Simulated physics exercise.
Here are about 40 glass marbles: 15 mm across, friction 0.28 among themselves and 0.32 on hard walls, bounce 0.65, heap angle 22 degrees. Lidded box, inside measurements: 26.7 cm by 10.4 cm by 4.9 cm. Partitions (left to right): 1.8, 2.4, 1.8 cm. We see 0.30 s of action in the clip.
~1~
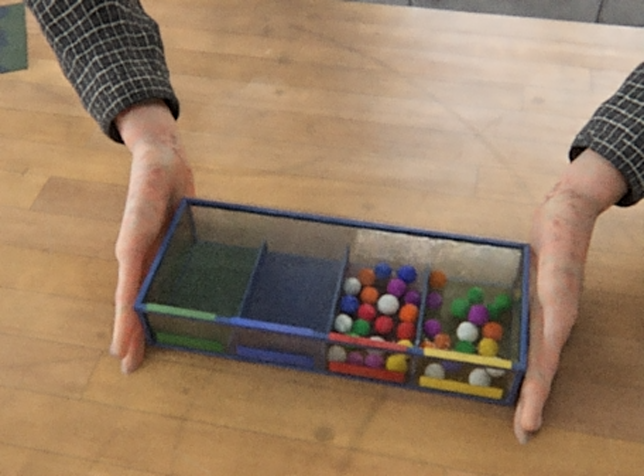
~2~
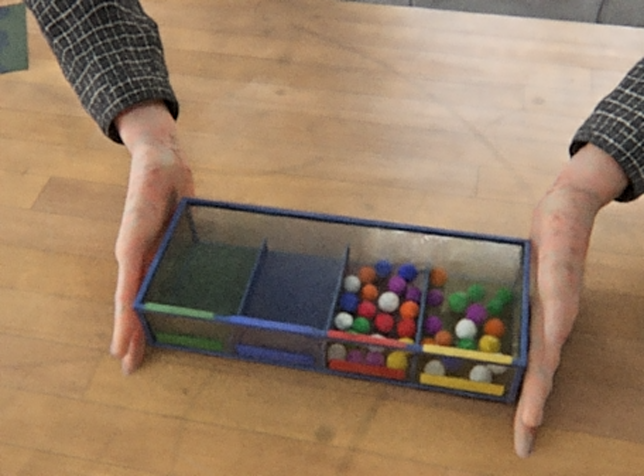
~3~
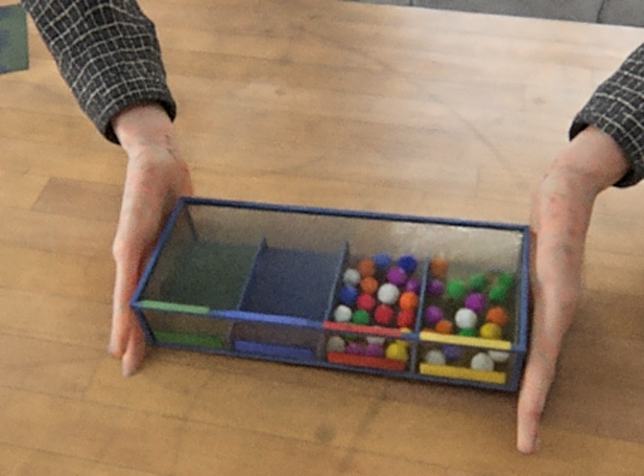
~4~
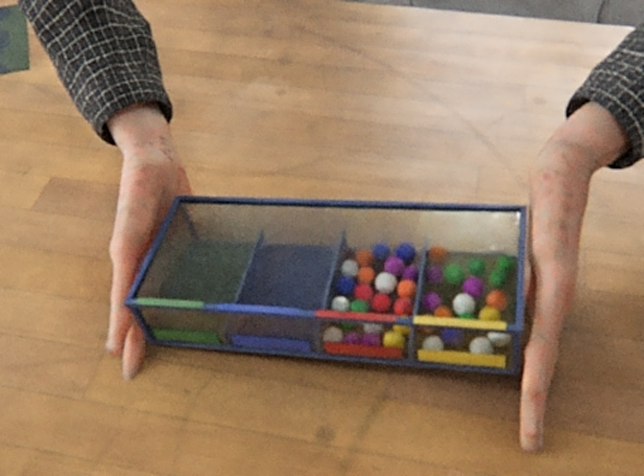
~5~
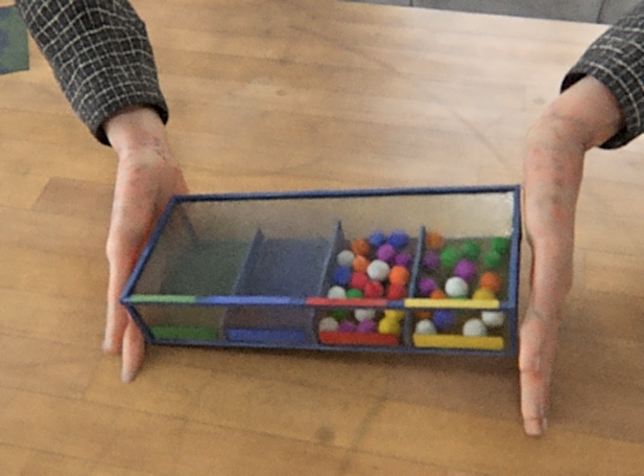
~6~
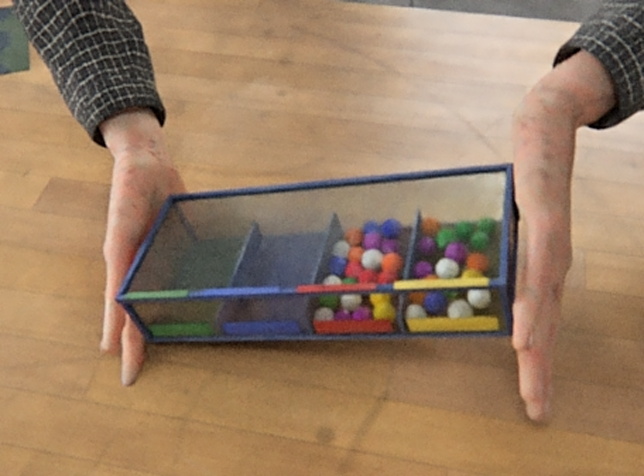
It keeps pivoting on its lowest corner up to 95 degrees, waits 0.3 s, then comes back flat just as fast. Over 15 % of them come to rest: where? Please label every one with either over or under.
Labels - red: Under; blue: Under; green: Over; yellow: Under.
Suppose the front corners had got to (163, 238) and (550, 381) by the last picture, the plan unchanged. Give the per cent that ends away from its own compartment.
Something like 55 in a hundred.
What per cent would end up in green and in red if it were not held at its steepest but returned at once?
That would leave green with 70 percent and red with 20 percent.
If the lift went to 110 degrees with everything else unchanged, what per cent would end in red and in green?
Red 5 %, green 95 %.
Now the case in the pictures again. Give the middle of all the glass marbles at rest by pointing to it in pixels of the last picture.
Once everything settles, the centre is around (218, 277).
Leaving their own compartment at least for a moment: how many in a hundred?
Roughly 95 per cent.
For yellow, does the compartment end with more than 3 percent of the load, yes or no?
Yellow no.
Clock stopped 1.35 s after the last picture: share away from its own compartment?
At that moment it's some 80 per cent.
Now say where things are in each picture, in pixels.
The first picture shows box tilt 0 degrees, front corners at (141, 306) and (520, 367); red 55 %, yellow 45 %.
The second picture shows box tilt 1 degrees, front corners at (140, 305) and (520, 362).
The third picture shows box tilt 4 degrees, front corners at (137, 303) and (519, 347), lowest corner left back.
The fourth picture shows box tilt 8 degrees, front corners at (132, 301) and (516, 327), lowest corner left back.
The fifth picture shows box tilt 13 degrees, front corners at (127, 299) and (509, 305), lowest corner left back.
The sixth picture shows box tilt 17 degrees, front corners at (123, 297) and (499, 282), lowest corner left back; red 55 %, yellow 45 %.
Then, 1.35 s after the last picture, tilt 95 degrees; red 50 %, blue 30 %, green 20 %.
Then, 2.25 s after the last picture, tilt 47 degrees; red 5 %, blue 10 %, green 90 %.
Then, 3.15 s after the last picture, tilt 0 degrees; red 5 %, blue 10 %, green 90 %.
In the end, red 5 %, blue 10 %, green 90 %, yellow 0 %.
